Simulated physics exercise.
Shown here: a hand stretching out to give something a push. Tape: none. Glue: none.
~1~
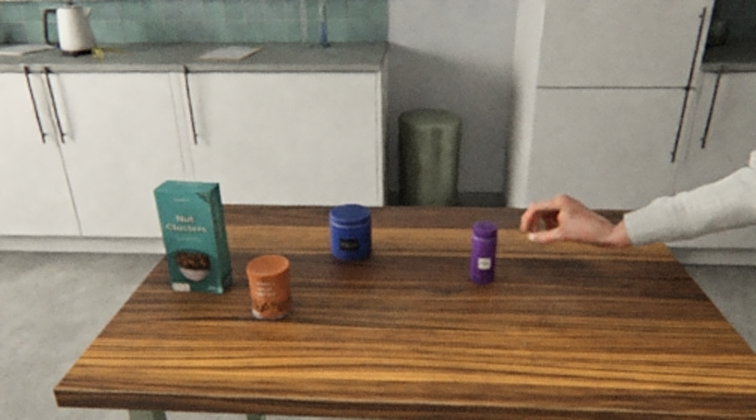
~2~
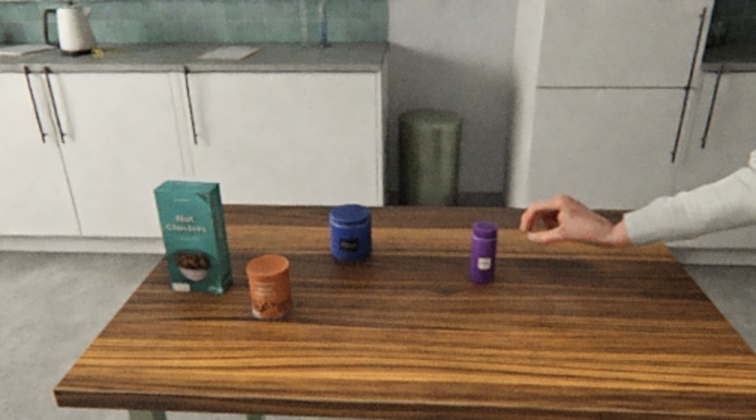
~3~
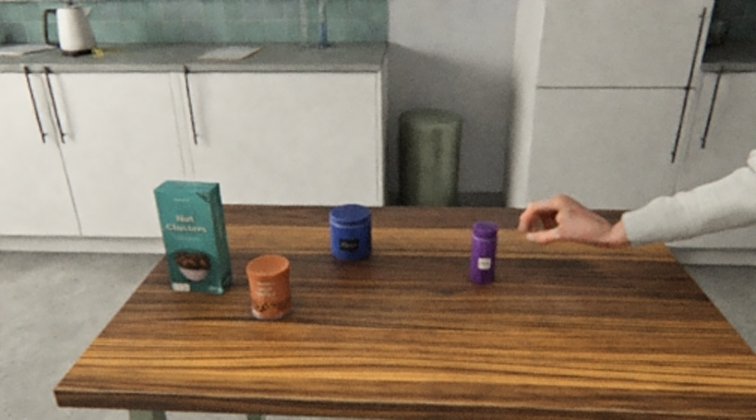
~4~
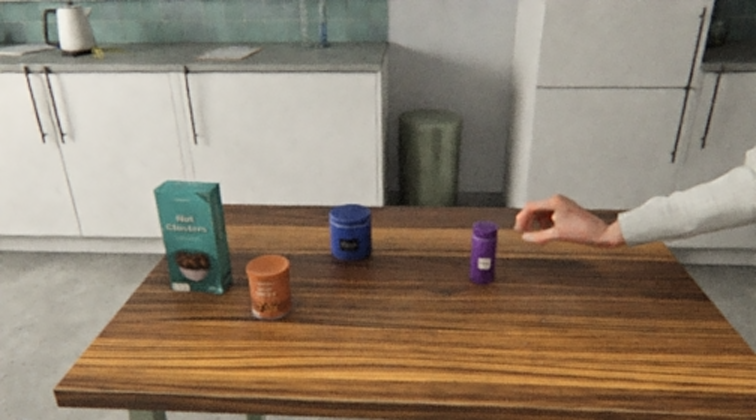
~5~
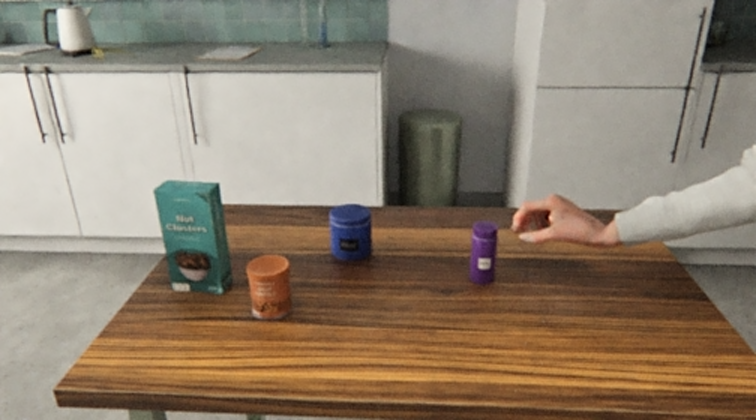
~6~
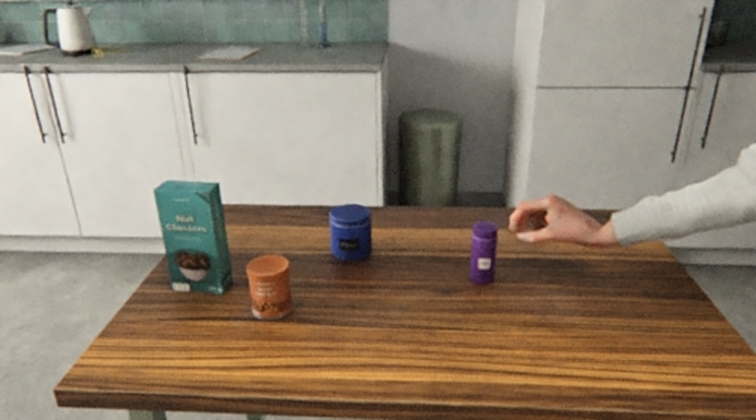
A hand reached in from the right and crept slightly left toward a purple shaker on a wooden table, while the shaker, a blue jar, an orange container and a green box stayed still.
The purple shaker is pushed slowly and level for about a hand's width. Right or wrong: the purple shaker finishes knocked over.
Right.
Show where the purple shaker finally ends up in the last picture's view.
End point in the final view: About (436, 267).
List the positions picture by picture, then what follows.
In the first frame, purple shaker (484, 253).
In the second frame, purple shaker (484, 252).
In the third frame, purple shaker (484, 253).
In the fourth frame, purple shaker (484, 253).
In the fifth frame, purple shaker (484, 253).
In the sixth frame, purple shaker (484, 253).
Then, 0.80 s on from there, purple shaker turned 31° from how it was put near (466, 251).
Then, 1.10 s on from there, purple shaker on its side near (436, 267).
In the end, toppled on the table, purple shaker. At the end, from the last picture's camera, purple shaker near (436, 267).
